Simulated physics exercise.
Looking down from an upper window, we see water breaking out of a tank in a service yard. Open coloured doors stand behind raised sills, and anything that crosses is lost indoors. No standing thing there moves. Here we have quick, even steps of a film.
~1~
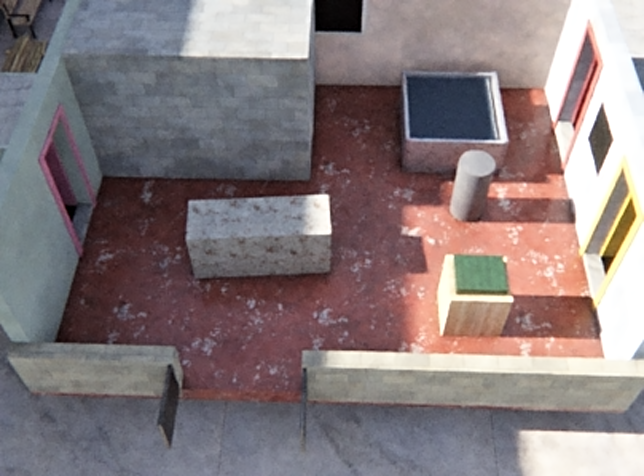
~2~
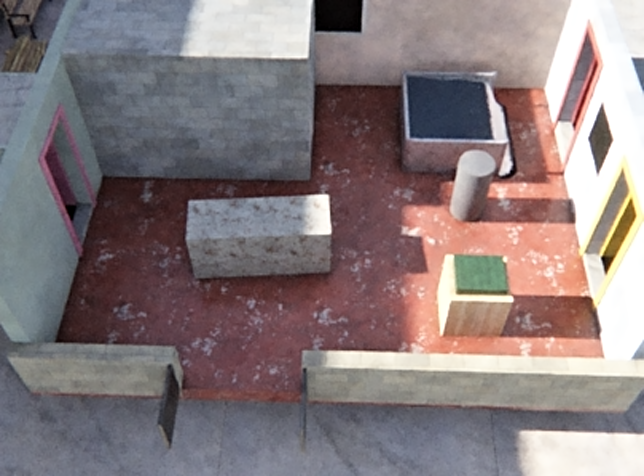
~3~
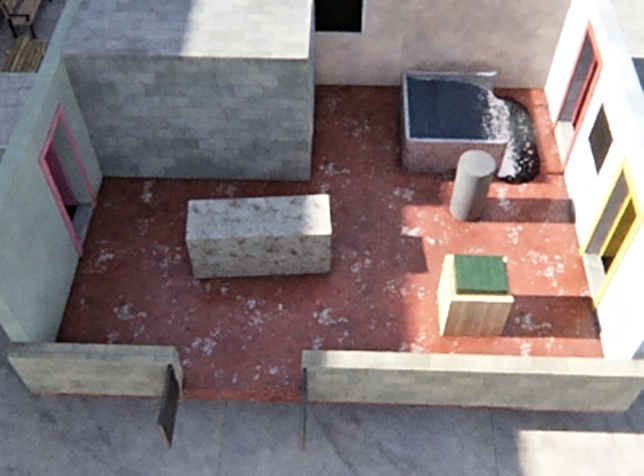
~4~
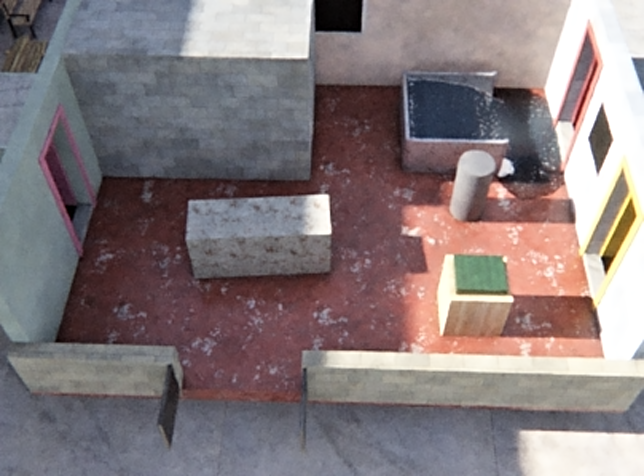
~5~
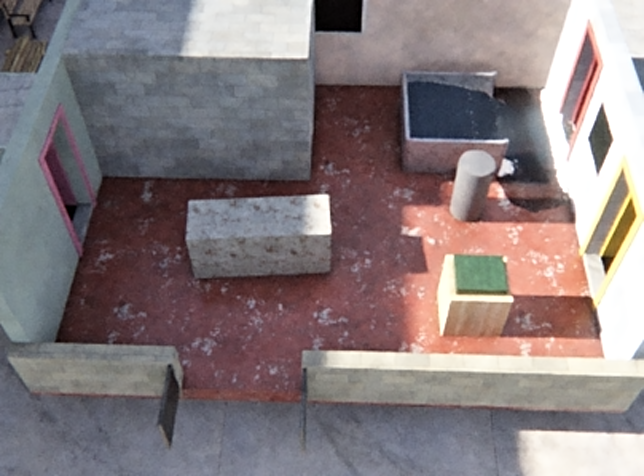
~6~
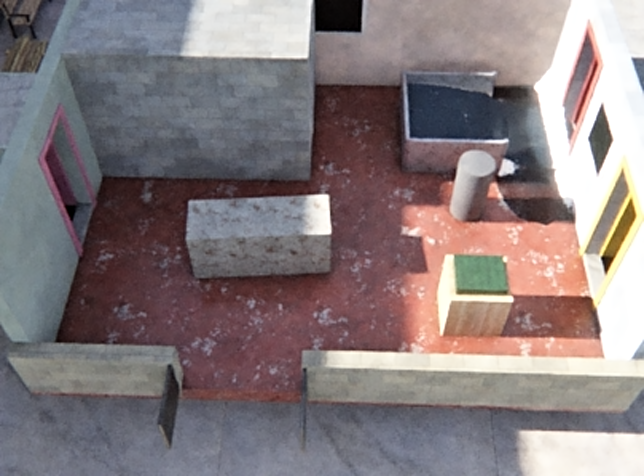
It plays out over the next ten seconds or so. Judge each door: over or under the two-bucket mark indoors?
My call: Red door, over; pink door, under; yellow door, under.
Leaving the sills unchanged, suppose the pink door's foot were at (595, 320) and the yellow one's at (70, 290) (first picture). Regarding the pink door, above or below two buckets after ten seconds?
The pink stays within it.
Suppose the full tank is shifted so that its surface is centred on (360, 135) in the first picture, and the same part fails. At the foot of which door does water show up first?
Door: The red door.
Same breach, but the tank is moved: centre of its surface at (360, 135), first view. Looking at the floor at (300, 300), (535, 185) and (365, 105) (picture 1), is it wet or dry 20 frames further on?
Spot by spot, in the order asked: Untouched, swamped, swamped.
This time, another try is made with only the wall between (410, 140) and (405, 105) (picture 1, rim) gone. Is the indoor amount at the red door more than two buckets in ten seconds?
The red one falls short.
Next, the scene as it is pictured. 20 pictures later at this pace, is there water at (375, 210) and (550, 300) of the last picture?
Taking them as listed, I'd call them not wet and soaked.
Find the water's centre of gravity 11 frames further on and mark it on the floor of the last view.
The balance point is around (502, 153).
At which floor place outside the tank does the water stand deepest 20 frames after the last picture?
My finger goes to (327, 87).
A moment on, water covers 15 % of the floor; the red door over two buckets in, the pink door not reached, the yellow door wet at the sill, nothing in.
Next, water covers 30 % of the floor; the red door far over two buckets in, the pink door not reached, the yellow door wet at the sill, nothing in.
Then, water covers 45 % of the floor; the red door far over two buckets in, the pink door not reached, the yellow door wet at the sill, nothing in.
Later, water covers 70 % of the floor; the red door far over two buckets in, the pink door not reached, the yellow door wet at the sill, nothing in.
In the end, water covers 85 % of the floor; the red door far over two buckets in, the pink door wet at the sill, nothing in, the yellow door wet at the sill, nothing in.
